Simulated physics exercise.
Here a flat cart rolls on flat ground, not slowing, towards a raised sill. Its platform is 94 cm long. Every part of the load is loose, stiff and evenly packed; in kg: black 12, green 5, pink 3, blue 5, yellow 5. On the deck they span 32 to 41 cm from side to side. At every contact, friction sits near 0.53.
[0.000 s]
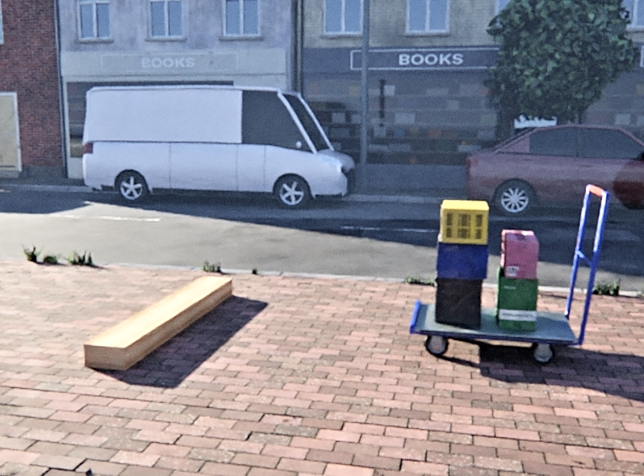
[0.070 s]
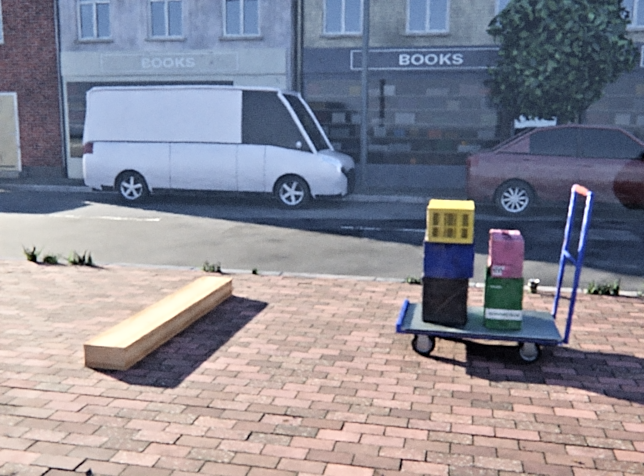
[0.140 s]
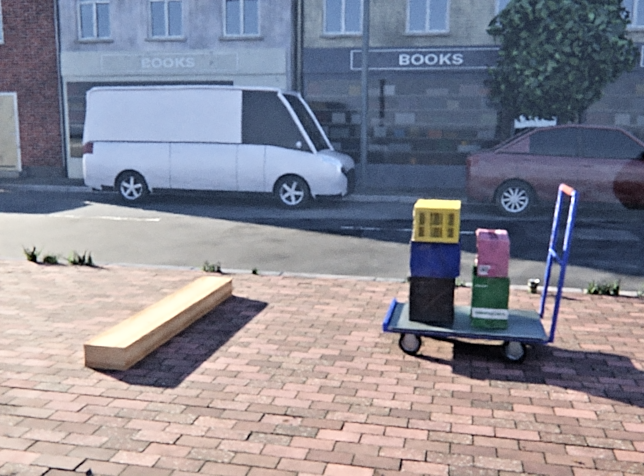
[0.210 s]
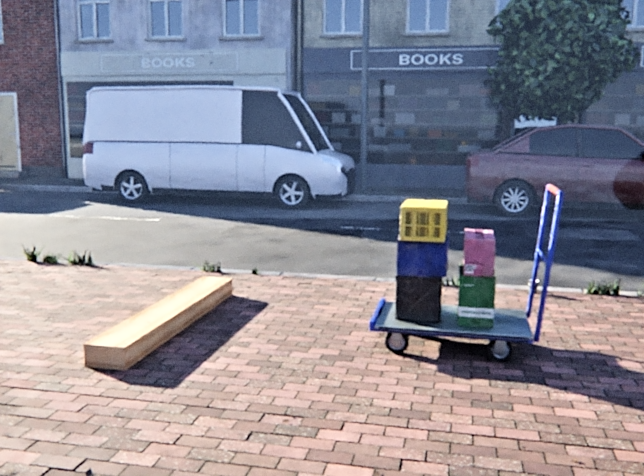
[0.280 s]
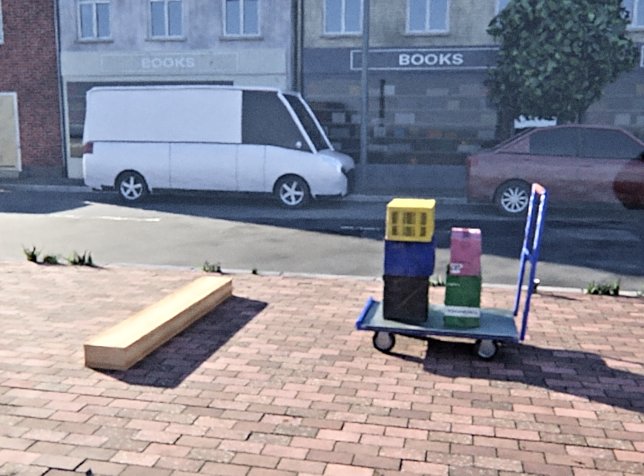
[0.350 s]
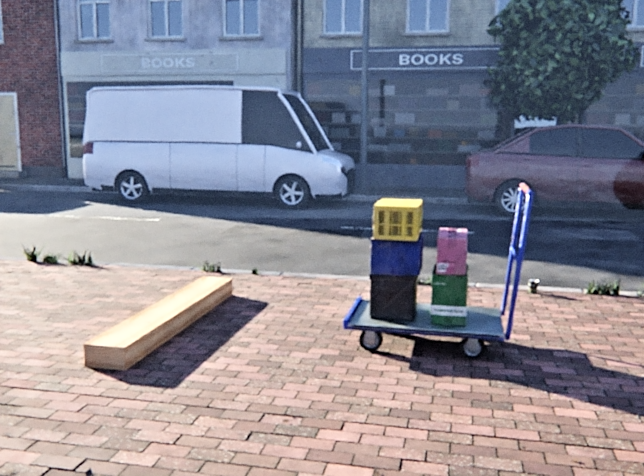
On a brick pavement, a flat cart stacked with colourful boxes rolls steadily left.
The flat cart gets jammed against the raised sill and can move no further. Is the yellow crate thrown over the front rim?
Not overboard.
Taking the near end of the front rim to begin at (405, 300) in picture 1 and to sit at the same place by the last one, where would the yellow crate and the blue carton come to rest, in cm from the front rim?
The yellow one would end 20 cm behind the front rim and the blue one 20 cm behind it.
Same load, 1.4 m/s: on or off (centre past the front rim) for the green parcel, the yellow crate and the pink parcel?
Well, green stays on, yellow comes off and pink stays on.
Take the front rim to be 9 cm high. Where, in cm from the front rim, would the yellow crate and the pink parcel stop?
Then yellow 10 behind, pink 60 behind.
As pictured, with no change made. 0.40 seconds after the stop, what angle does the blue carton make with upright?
Its tilt is about 0°.
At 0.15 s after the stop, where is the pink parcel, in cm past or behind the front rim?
Around 50 cm short of the front rim.
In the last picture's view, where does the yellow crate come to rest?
Roughly at (192, 211).
Impact comes at 1.42 s.
After 1.57 s the yellow crate is 16 cm behind the rim, tilted 0°, near (196, 211) in the last picture's view.
After 1.82 s the yellow crate is 12 cm behind the rim, tilted 0°, near (190, 211) in the last picture's view.
After 2.22 s the yellow crate is 13 cm behind the rim, tilted 0°, near (192, 211) in the last picture's view.
Final state at 3.4 s, nothing is past the rim; behind it, black tote, green parcel, pink parcel, blue carton and yellow crate.
